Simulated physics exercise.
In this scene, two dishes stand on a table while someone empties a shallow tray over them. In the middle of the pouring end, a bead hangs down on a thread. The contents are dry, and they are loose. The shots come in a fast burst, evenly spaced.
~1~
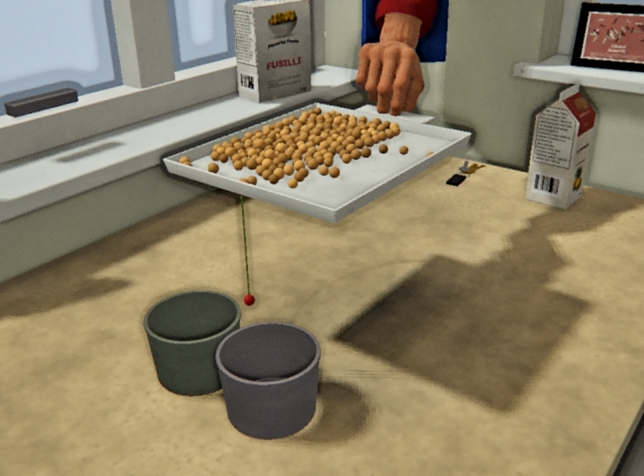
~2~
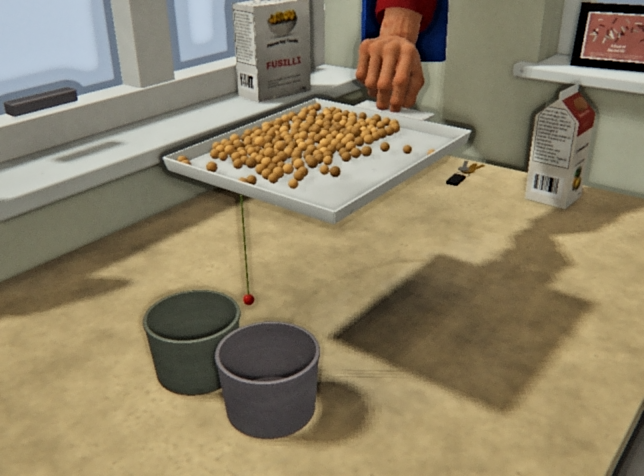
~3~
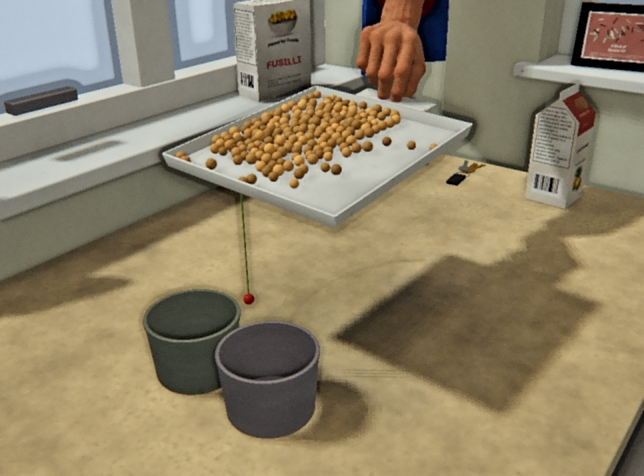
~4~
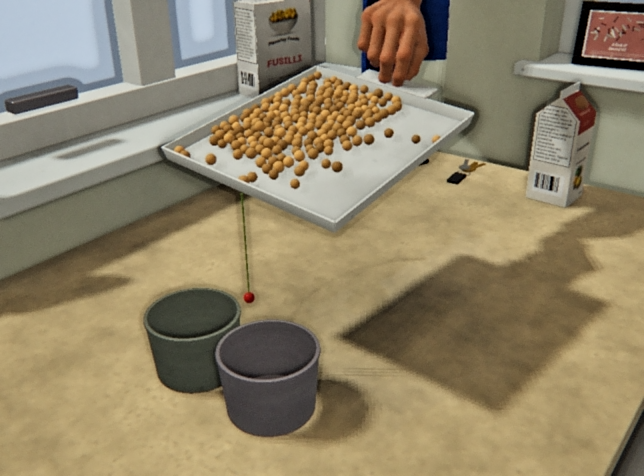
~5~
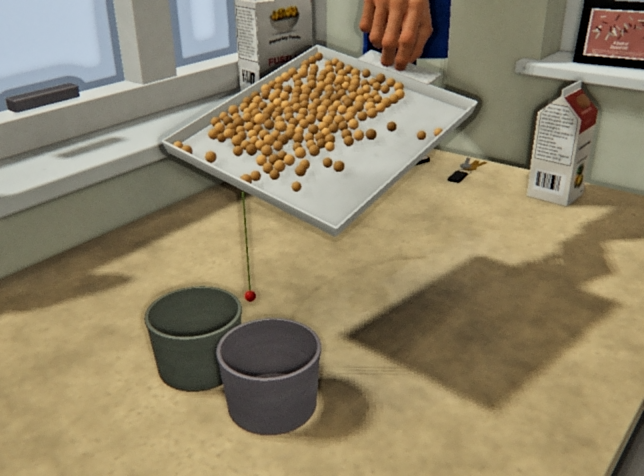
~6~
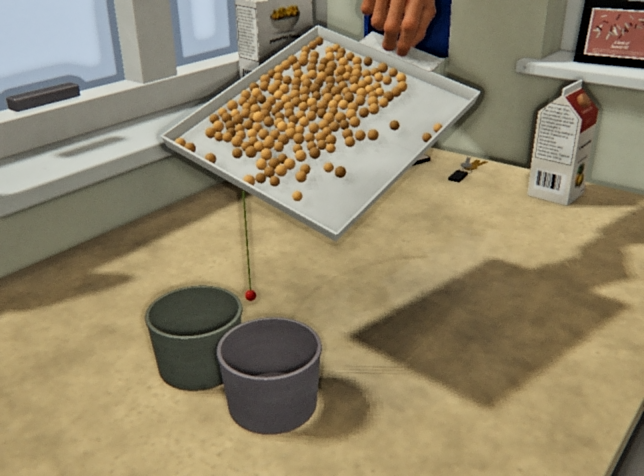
A hand tilting a shallow tray of round wooden beads above two dishes, raising its far side as the beads start shifting.
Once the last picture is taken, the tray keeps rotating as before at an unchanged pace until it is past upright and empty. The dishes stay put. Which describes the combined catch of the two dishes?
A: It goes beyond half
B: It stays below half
It stays below half (B).
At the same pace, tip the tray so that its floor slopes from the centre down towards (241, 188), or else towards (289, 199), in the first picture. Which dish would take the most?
In the first case it's the one on the left, in the second the one on the right.
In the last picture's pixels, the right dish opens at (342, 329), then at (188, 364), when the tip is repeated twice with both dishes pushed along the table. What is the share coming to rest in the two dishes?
Trial 1 around 40 percent, trial 2 around 0 percent.
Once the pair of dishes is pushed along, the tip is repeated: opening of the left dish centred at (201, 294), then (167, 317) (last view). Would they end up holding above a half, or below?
One: Under half. Two: The smaller part.
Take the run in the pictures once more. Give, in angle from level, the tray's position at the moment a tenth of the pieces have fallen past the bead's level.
Roughly 60 degrees at that moment.
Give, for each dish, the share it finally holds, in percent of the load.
In the left dish you'd find about 0 % of the load, and in the right dish about 20 %.
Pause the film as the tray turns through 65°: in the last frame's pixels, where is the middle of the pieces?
Centre estimate: (324, 269).
Shortly afterwards, tray tipped steeply; near half on the tray; a little in the right dish; near a quarter outside both; near a quarter in the air.
Next, tray tipped past a quarter turn; only a few on the tray; near a quarter in the right dish; near two thirds outside both; a little in the air.
Some moments later, tray tipped past a quarter turn; near a quarter in the right dish; the bulk outside both.
In the end, tray tipped past a quarter turn; near a quarter in the right dish; none at all in the left dish; the bulk outside both.
